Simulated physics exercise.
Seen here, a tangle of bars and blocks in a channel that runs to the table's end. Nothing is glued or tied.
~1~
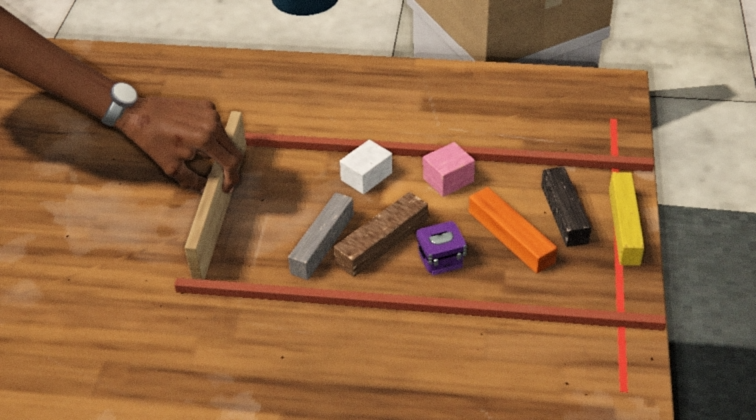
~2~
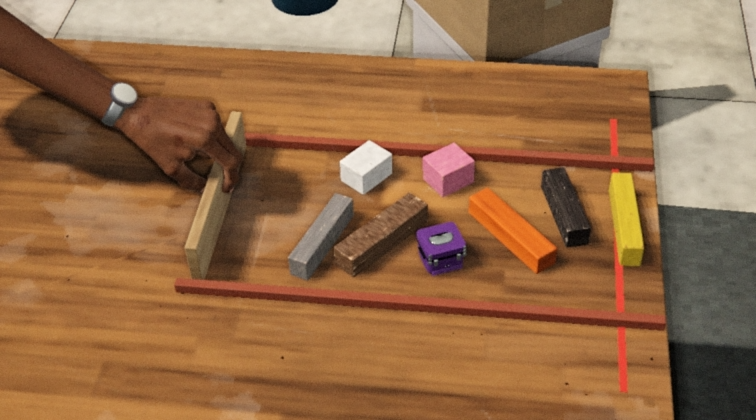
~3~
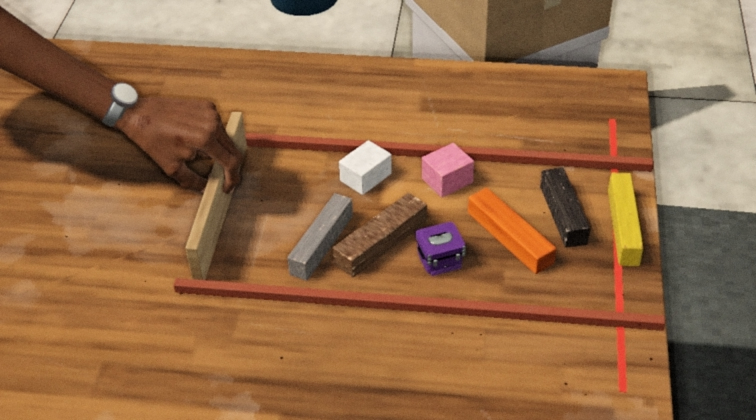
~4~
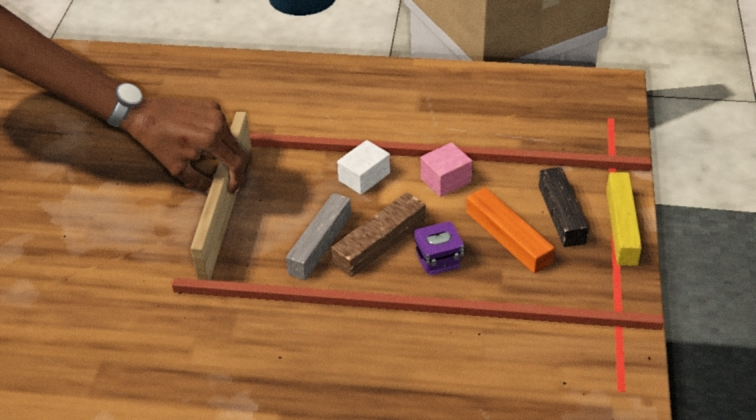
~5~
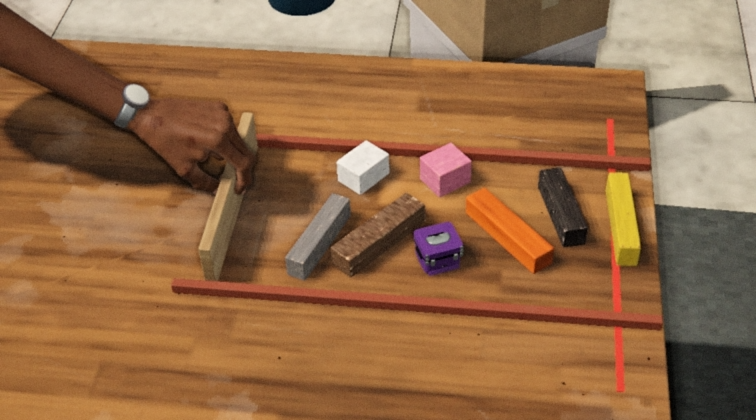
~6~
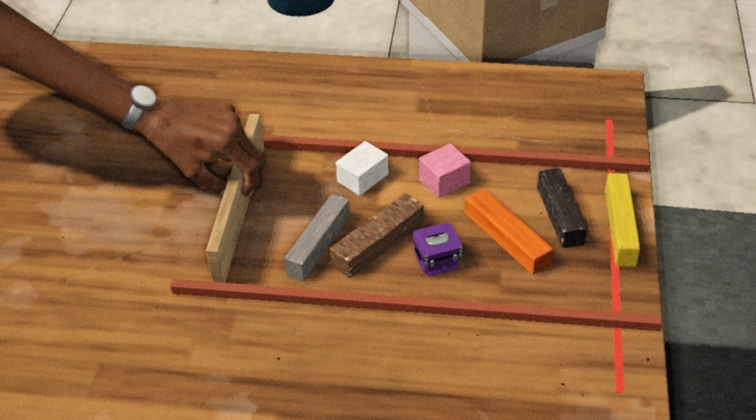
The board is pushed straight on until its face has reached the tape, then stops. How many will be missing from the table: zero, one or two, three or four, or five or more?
Outcome: The number that fall off is five or more.
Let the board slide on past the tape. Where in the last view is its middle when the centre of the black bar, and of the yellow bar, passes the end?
Near (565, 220) and (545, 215).
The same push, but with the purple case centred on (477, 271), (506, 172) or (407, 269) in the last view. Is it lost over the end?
The purple case drops off; comes down; drops off.
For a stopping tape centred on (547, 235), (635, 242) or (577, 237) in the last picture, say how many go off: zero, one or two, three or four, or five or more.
The falls would be just one or two; five or more; one to two.
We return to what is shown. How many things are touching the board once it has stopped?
The number is 2.
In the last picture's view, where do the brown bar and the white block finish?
About (653, 260), and the other about (629, 179).
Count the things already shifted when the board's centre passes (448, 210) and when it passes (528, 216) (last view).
By then 6, and 8.
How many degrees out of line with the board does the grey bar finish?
Near 0 degrees.
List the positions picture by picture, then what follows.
Yellow bar (626, 218); black bar (565, 206); orange stick (512, 229); board (218, 193); tape (618, 239), in the first frame.
Black bar (565, 206); white block (366, 167), in the second frame.
Orange stick (511, 230); board (219, 194), in the third frame.
Yellow bar (623, 218); purple case (438, 249), in the fourth frame.
Black bar (562, 206); grey bar (319, 236), in the fifth frame.
Yellow bar (622, 219); black bar (561, 207); orange stick (508, 230); board (237, 196); tape (614, 240), in the sixth frame.
Soon after, none off yet; yellow bar at rest near (622, 219); black bar at rest near (561, 207); orange stick at rest near (508, 230).
After that, none off yet; yellow bar at rest near (622, 219); black bar at rest near (564, 207); orange stick displaced a little near (534, 226).
And then, none off yet; yellow bar tilting a little near (665, 219); black bar displaced about its own width near (641, 202); orange stick displaced about its own width near (616, 225).
In the end, the number that fall off is five or more; gone, pink block, purple case, orange stick, black bar and yellow bar.
